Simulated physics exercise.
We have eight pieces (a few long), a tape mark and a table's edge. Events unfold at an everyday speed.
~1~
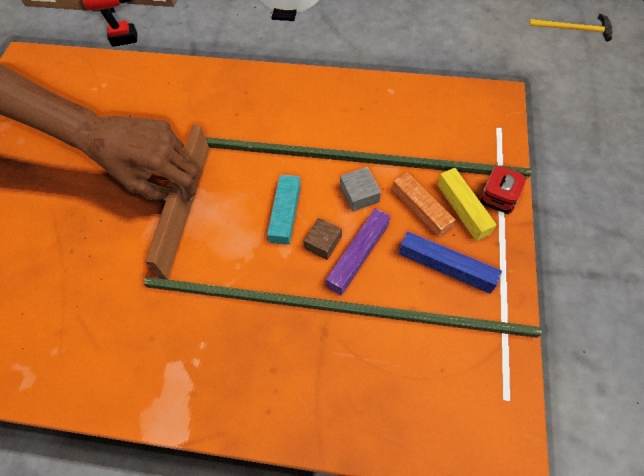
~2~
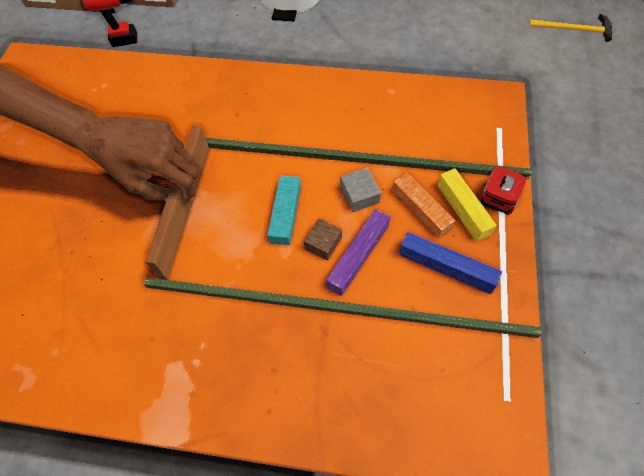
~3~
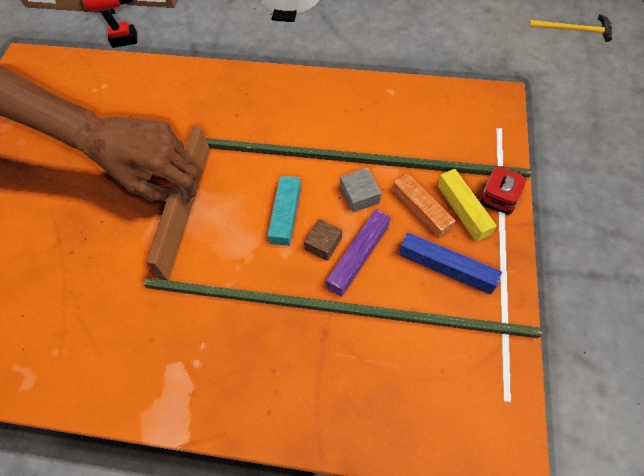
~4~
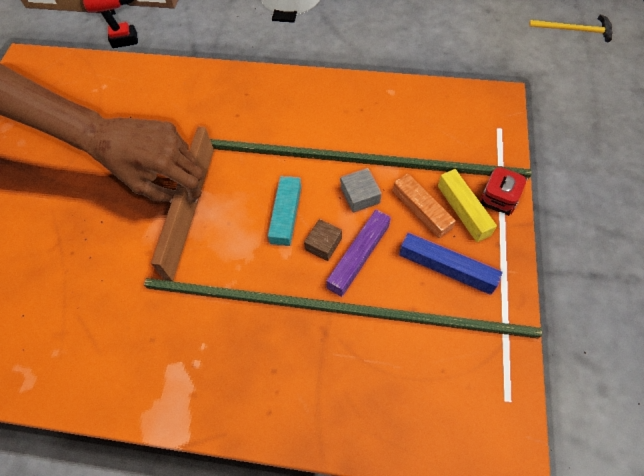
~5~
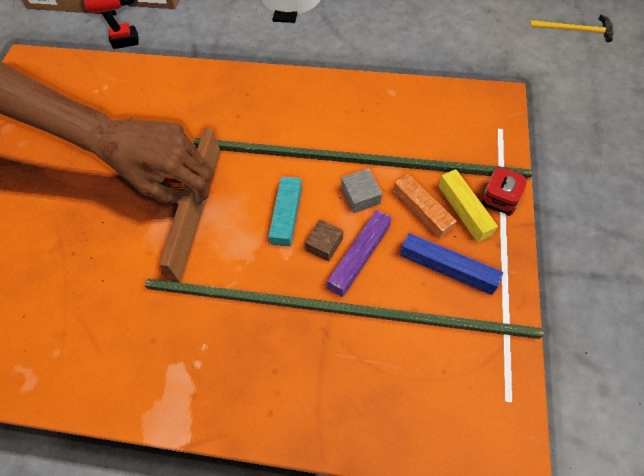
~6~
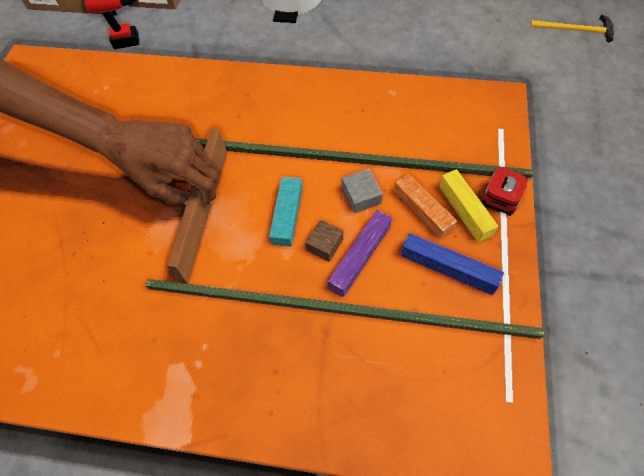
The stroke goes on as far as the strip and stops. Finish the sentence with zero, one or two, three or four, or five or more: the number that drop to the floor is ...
The number that drop to the floor is five or more.
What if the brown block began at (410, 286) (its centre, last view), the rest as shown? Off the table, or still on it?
Result: The brown block ends down.
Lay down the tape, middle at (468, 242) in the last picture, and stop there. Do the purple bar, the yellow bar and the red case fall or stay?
One by one: The purple bar holds its spot, the yellow bar topples, the red case topples.
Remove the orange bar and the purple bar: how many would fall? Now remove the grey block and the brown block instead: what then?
The first try gives 5, the second gives 3.
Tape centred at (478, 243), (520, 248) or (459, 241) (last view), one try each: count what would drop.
The three tries give 4, 7 and 3.
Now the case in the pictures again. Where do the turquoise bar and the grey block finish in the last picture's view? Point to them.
For the turquoise bar it's (517, 236), and for the grey block it's (534, 194).
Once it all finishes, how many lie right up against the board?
1.
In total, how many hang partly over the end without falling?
Overhanging ones - 1.
Soon after, none off yet; red case at rest near (505, 191); yellow bar at rest near (467, 205); blue bar at rest near (450, 264).
After that, none off yet; red case at rest near (505, 191); yellow bar moving near (471, 205); blue bar displaced a little near (493, 272).
And then, one off so far; red case on its side near (551, 219); yellow bar displaced about its own width near (545, 207); blue bar tilting well over near (555, 292).
In the end, the number that fall off is five or more; gone, brown block, purple bar, orange bar, blue bar, yellow bar and red case.
